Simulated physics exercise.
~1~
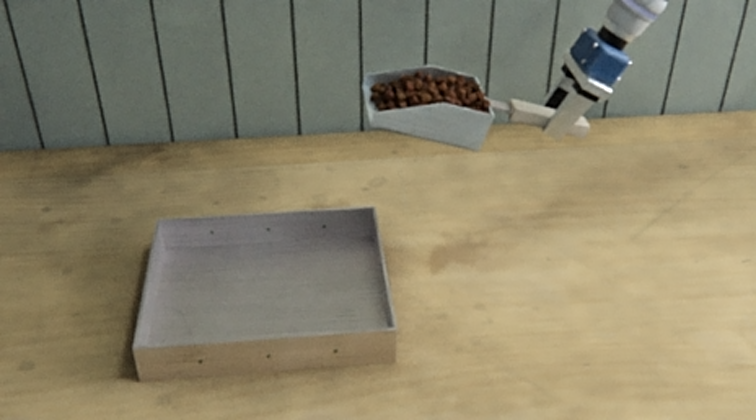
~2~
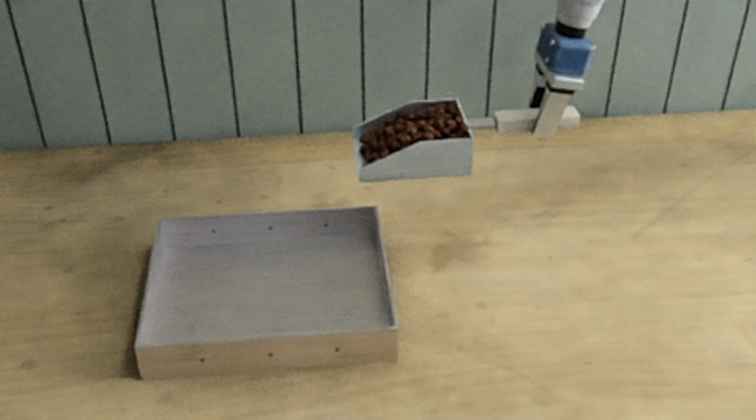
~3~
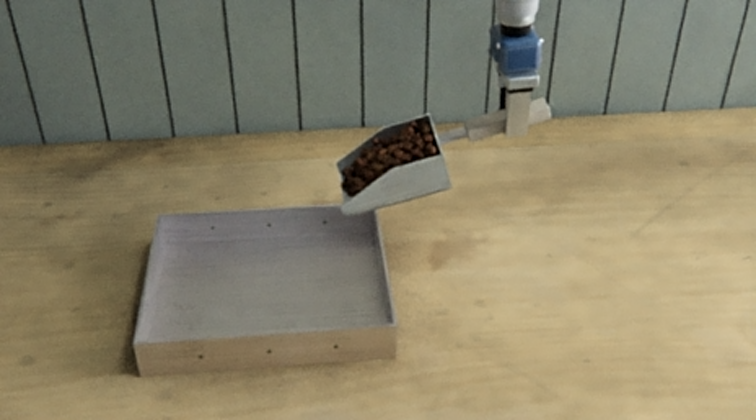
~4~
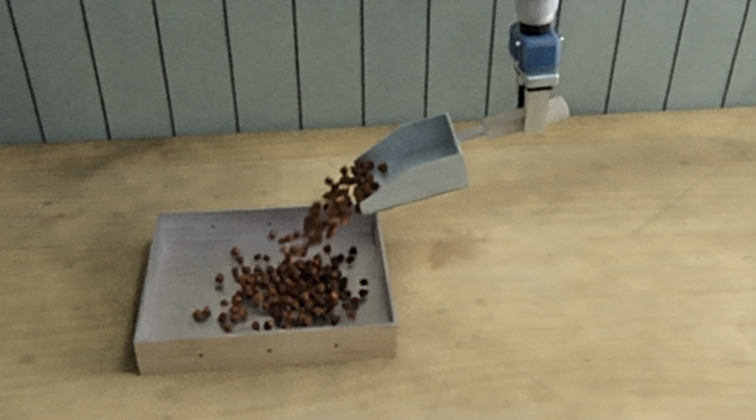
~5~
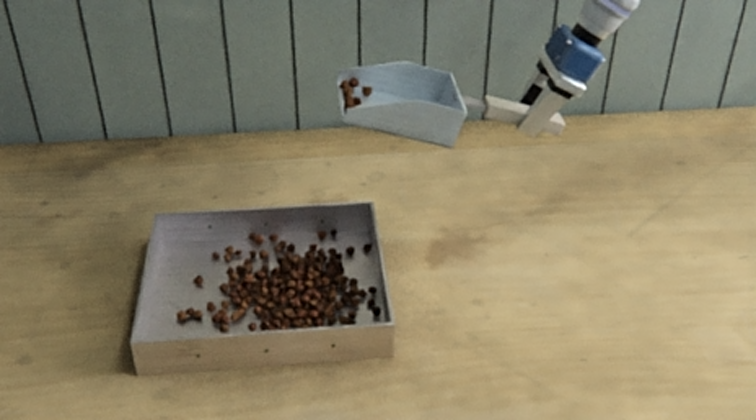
A robotic arm with a blue joint holds a pale grey scoop heaped with brown pellets above a wooden tabletop, seen from slightly above, with grey-green vertical panelling behind. A shallow, square tray with a greyish interior stands empty at the left. The arm lowers the scoop and moves it left towards the tray, tipping its open front downward. The pellets slide out over the right side and scatter across the tray floor. The arm then lifts the scoop and tilts it back, leaving most pellets in a loose pile in the tray and a few near the scoop's front.
